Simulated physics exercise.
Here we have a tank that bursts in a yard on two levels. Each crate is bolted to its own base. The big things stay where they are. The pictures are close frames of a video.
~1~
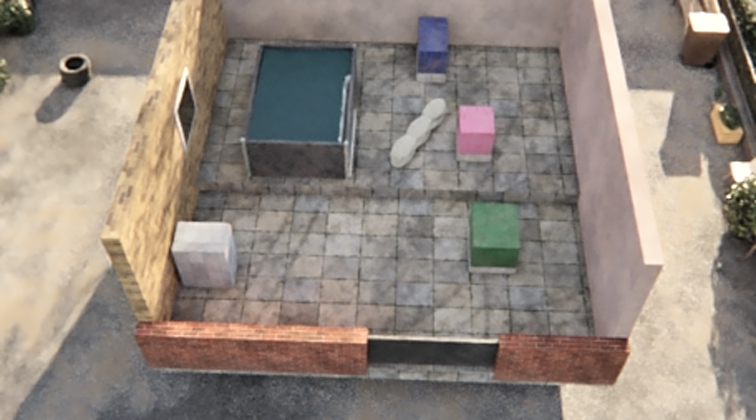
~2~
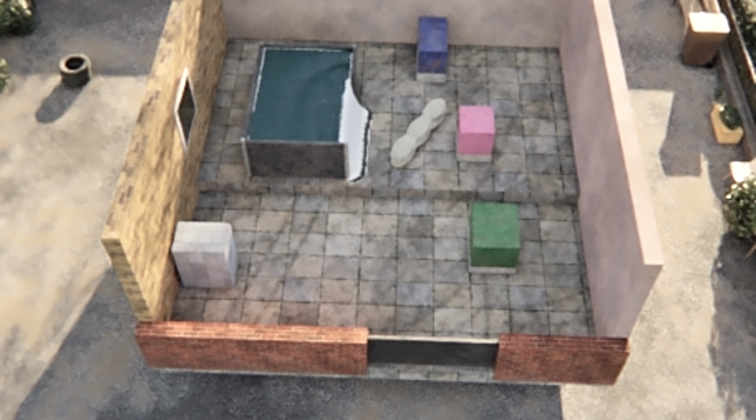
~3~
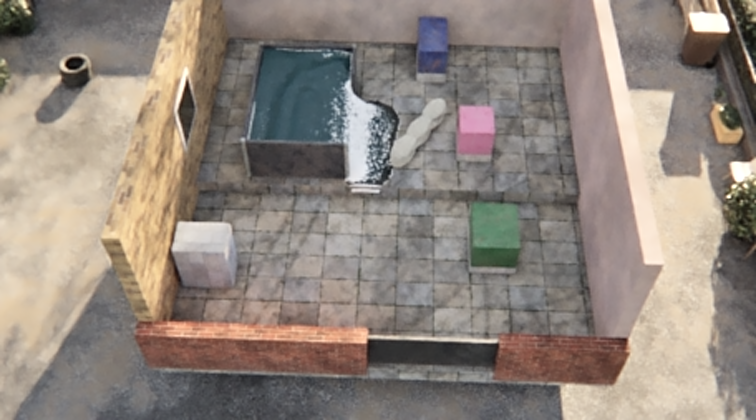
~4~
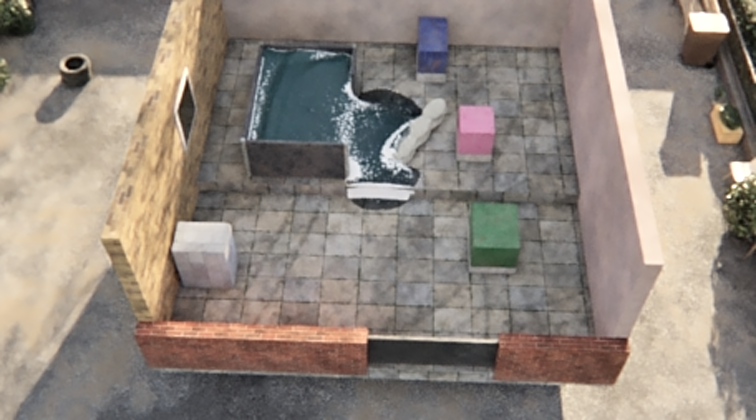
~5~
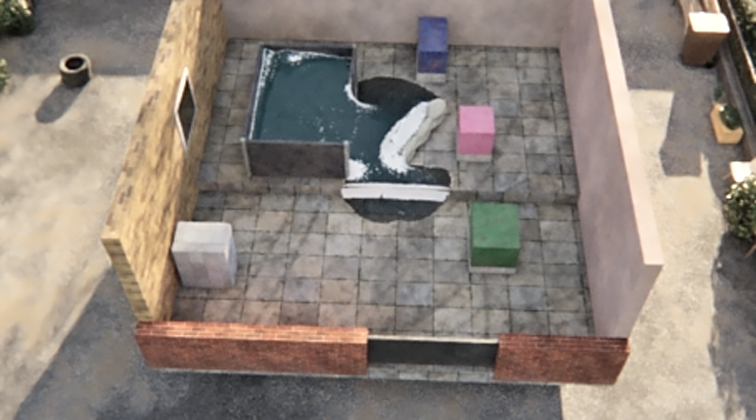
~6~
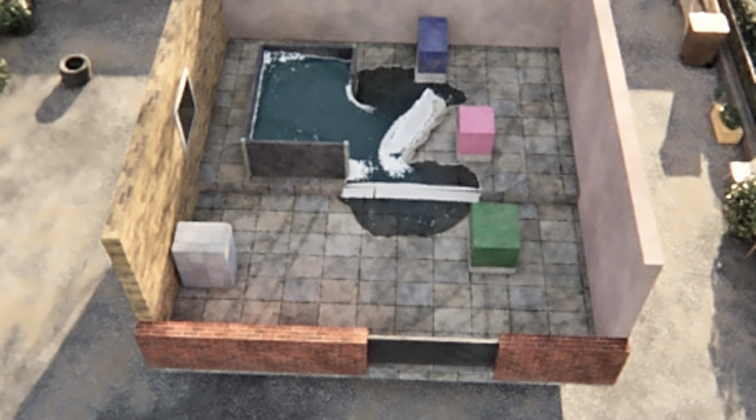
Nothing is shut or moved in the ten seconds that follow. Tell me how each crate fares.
In the end: The pink crate is wetted; the green crate is wetted; the blue crate is wetted.
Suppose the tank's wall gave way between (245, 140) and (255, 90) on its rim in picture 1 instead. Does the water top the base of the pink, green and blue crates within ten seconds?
My reading: The pink one keeps dry, the green one is topped, the blue one is soaked.
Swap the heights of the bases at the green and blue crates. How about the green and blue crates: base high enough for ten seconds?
Then: The green crate is topped; the blue crate ends up wet.
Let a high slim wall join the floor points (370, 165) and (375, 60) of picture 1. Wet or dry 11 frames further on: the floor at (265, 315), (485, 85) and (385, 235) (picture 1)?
In that order: Not flooded, dry, flooded.
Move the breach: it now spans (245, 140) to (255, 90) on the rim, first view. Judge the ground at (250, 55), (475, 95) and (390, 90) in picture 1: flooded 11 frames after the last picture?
As listed: Under water, clear, no water.
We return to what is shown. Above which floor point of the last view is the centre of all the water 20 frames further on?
Near (412, 156).
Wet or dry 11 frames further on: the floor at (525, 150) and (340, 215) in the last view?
In that order: Dry, dry.
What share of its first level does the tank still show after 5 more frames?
I make it 52 per cent.
A moment on, water covers 30 % of the floor; the pink crate water round its plinth, the green crate water round its plinth, the blue crate water round its plinth.
Next, water covers 55 % of the floor; the pink crate water round its plinth, the green crate water round its plinth, the blue crate water round its plinth.
Then, water covers 70 % of the floor; the pink crate water round its plinth, the green crate water round its plinth, the blue crate water round its plinth.
Later, water covers 90 % of the floor; the pink crate water round its plinth, the green crate water round its plinth, the blue crate water round its plinth.
In the end, water covers 100 % of the floor; the pink crate was topped, the green crate was topped, the blue crate was topped.
